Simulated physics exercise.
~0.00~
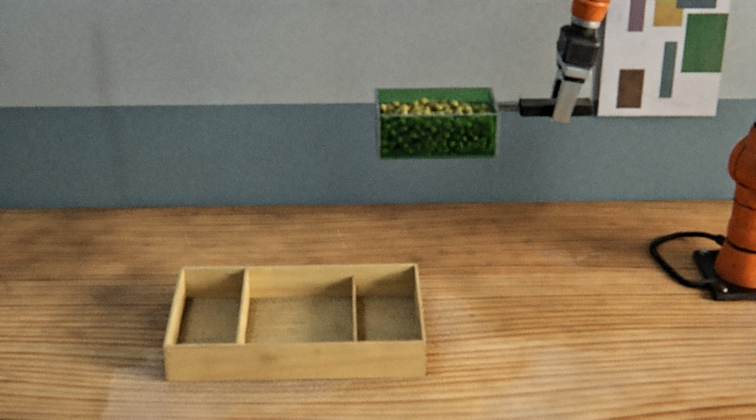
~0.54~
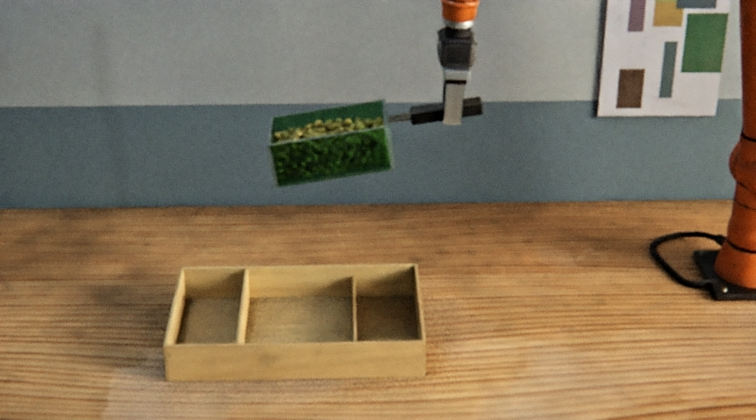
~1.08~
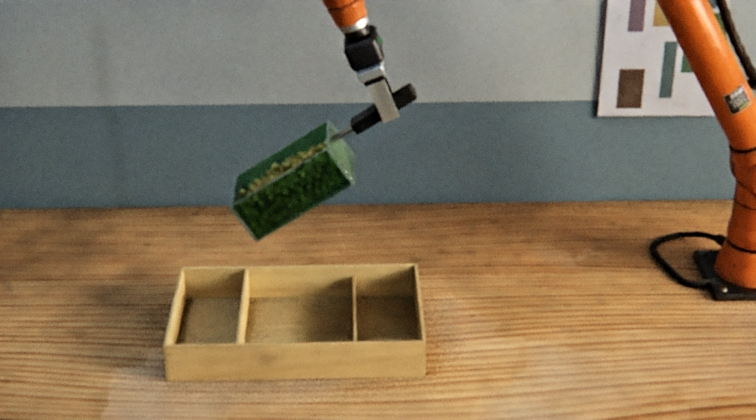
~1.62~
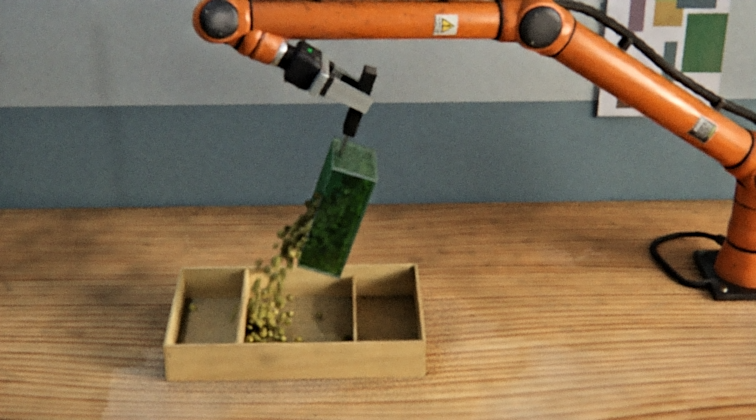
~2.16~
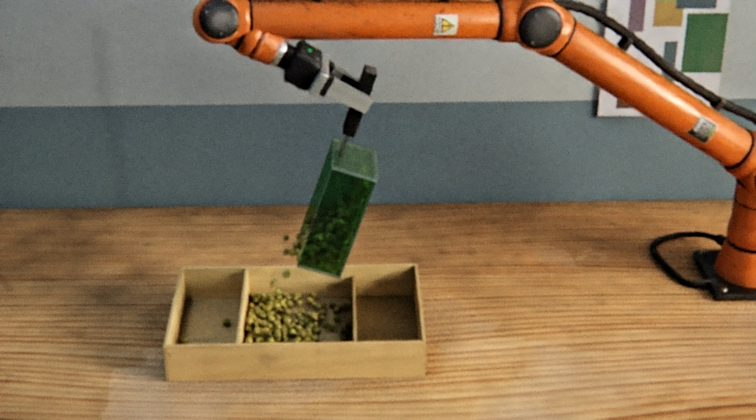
An orange robot arm carried a green see-through box of small green and yellowish beads leftward over a wooden tray with three compartments, then tipped it steeply, pouring many into the middle compartment while plenty stayed in the tilted box.
